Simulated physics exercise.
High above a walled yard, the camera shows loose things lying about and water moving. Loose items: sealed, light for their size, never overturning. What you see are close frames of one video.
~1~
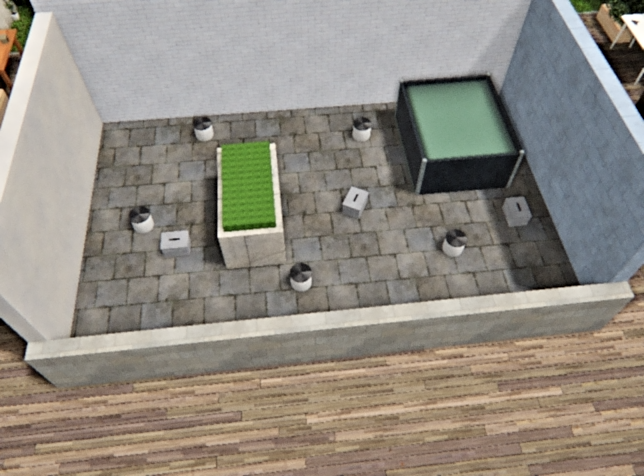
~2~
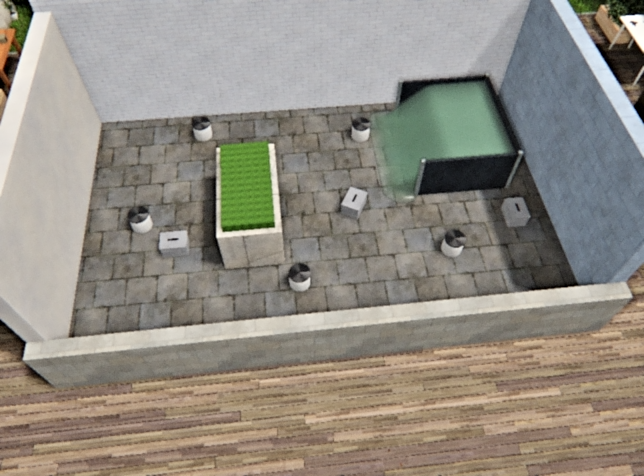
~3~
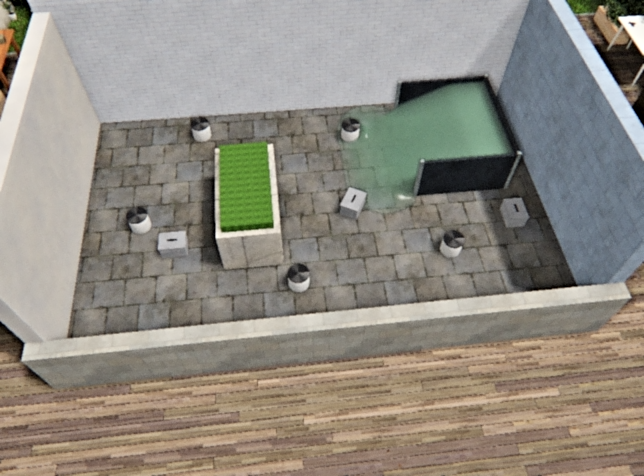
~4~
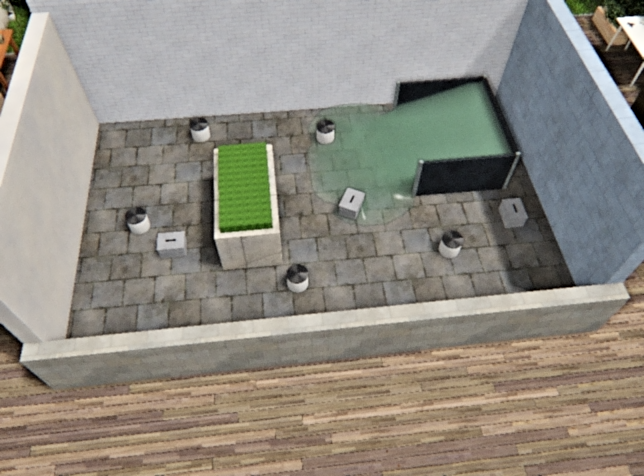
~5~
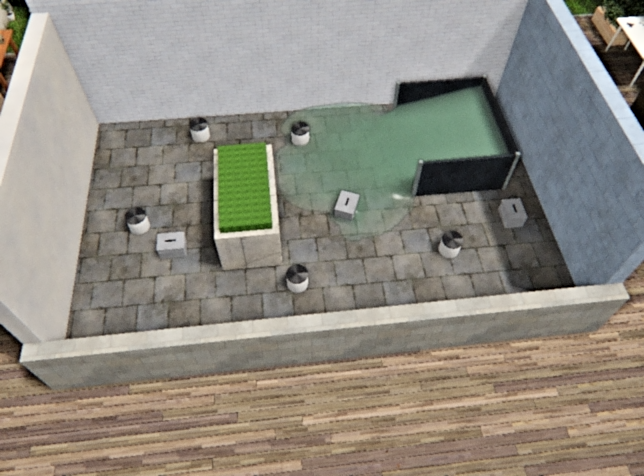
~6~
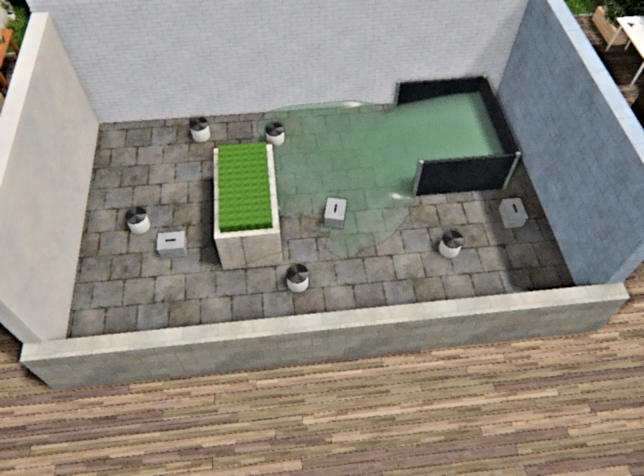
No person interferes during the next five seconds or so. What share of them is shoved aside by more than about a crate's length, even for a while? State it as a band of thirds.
It falls in the band of two thirds or more.
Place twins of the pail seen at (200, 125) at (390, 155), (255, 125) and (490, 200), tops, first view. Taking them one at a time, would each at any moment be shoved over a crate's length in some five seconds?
Twin one: Slides well clear; twin two: Slides well clear; twin three: Barely shifts.
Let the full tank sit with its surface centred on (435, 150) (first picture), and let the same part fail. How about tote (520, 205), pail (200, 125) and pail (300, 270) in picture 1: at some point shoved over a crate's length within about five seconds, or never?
Well, the first one didn't get far, the second got driven a long way, and the third got driven a long way.
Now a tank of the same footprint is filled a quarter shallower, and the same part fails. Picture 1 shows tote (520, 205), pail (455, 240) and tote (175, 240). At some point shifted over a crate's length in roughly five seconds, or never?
First: Falls short; second: Falls short; third: Falls short.
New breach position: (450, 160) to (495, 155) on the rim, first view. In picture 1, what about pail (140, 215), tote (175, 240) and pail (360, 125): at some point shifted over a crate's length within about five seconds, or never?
Here's my take, in sequence: Fails to go that far, fails to go that far, and fails to go that far.
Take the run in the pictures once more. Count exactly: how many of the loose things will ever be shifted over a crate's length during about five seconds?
Result - 6.
A moment on, 2 of 8 are well off their spots; 0 afloat.
Next, 4 of 8 are well off their spots; 3 afloat.
Later, 4 of 8 are well off their spots; 2 afloat.
In the end, 6 of 8 are well off their spots, and 6 have been at some point; 6 afloat.
